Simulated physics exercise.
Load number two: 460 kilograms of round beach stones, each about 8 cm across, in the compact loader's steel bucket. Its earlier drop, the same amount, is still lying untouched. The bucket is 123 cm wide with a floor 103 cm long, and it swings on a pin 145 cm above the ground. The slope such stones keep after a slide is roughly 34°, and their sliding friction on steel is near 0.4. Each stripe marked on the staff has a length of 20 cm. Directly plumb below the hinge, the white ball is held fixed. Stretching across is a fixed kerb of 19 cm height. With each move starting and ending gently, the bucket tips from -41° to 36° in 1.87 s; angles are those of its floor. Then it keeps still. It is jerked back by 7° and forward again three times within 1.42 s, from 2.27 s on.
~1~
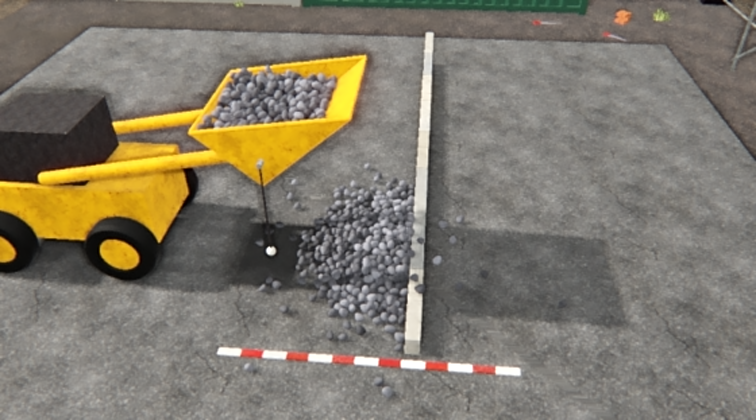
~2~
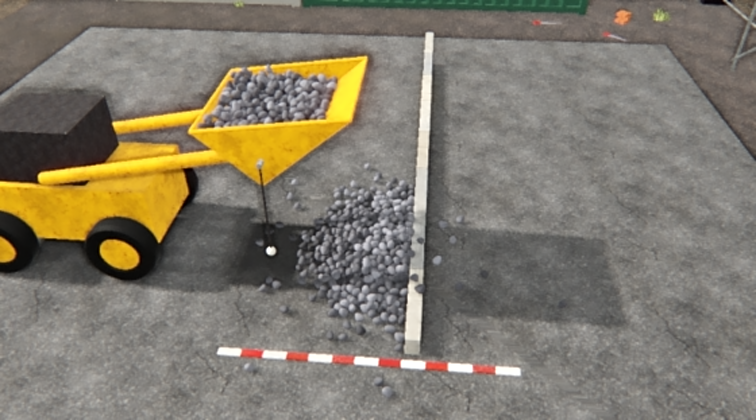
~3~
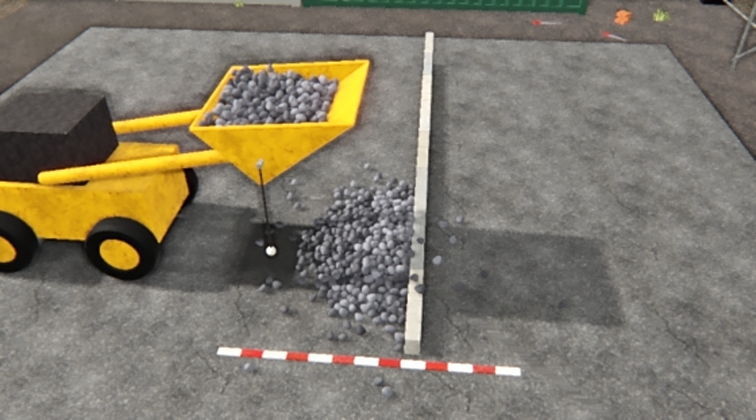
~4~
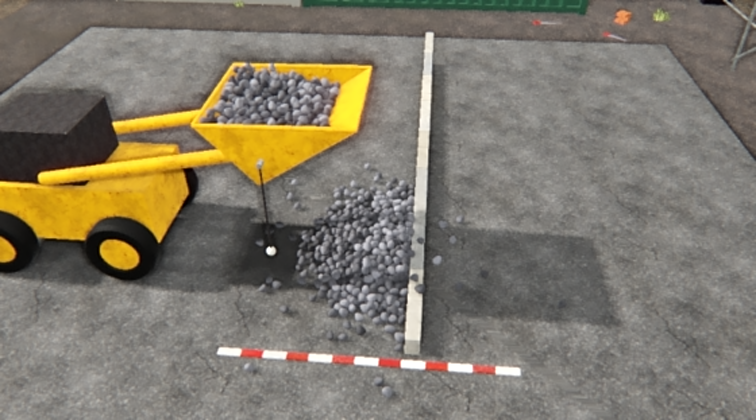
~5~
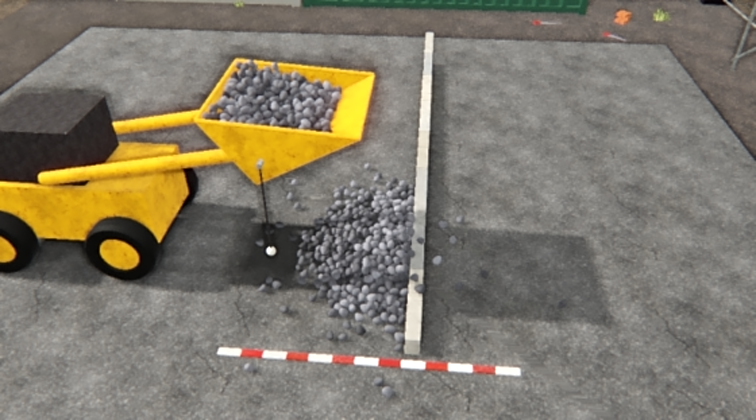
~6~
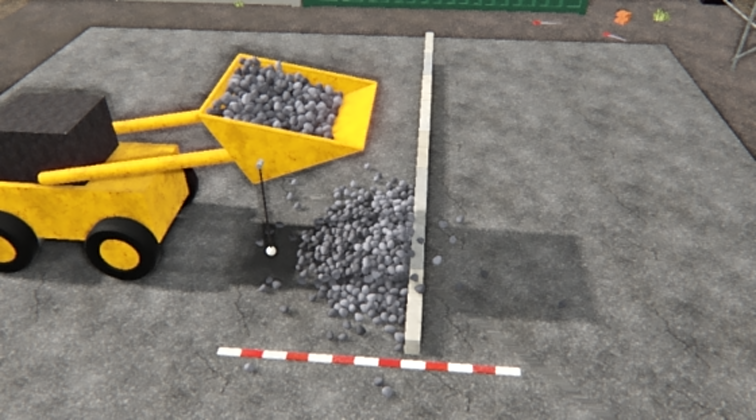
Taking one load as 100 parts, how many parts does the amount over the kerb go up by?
34 parts.
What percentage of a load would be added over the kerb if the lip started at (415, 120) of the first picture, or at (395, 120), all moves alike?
First place: Roughly 100 %; second place: Roughly 80 %.
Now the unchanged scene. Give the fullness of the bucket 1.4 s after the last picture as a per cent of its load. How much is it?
That works out to about 35 %.
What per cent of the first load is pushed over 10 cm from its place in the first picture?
10 %.
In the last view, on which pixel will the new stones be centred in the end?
(398, 241).
Then, 0.8 s after the last picture the floor is at 24°; in per cent of one load, 100 in the bucket, 98 on this side of the kerb, 1 over the kerb; the foremost stones are at (464, 261).
Then, 1.4 s after the last picture the floor is at 36°; in per cent of one load, 35 in the bucket, 162 on this side of the kerb, 3 over the kerb; the foremost stones are at (468, 252).
Then, 3.5 s after the last picture the floor is at 36°; in per cent of one load, 0 in the bucket, 165 on this side of the kerb, 35 over the kerb; the foremost stones are at (554, 265).
Then, 6.2 s after the last picture the floor is at 36°; in per cent of one load, 0 in the bucket, 165 on this side of the kerb, 35 over the kerb; the foremost stones are at (554, 265). Net gain over the kerb, 34.
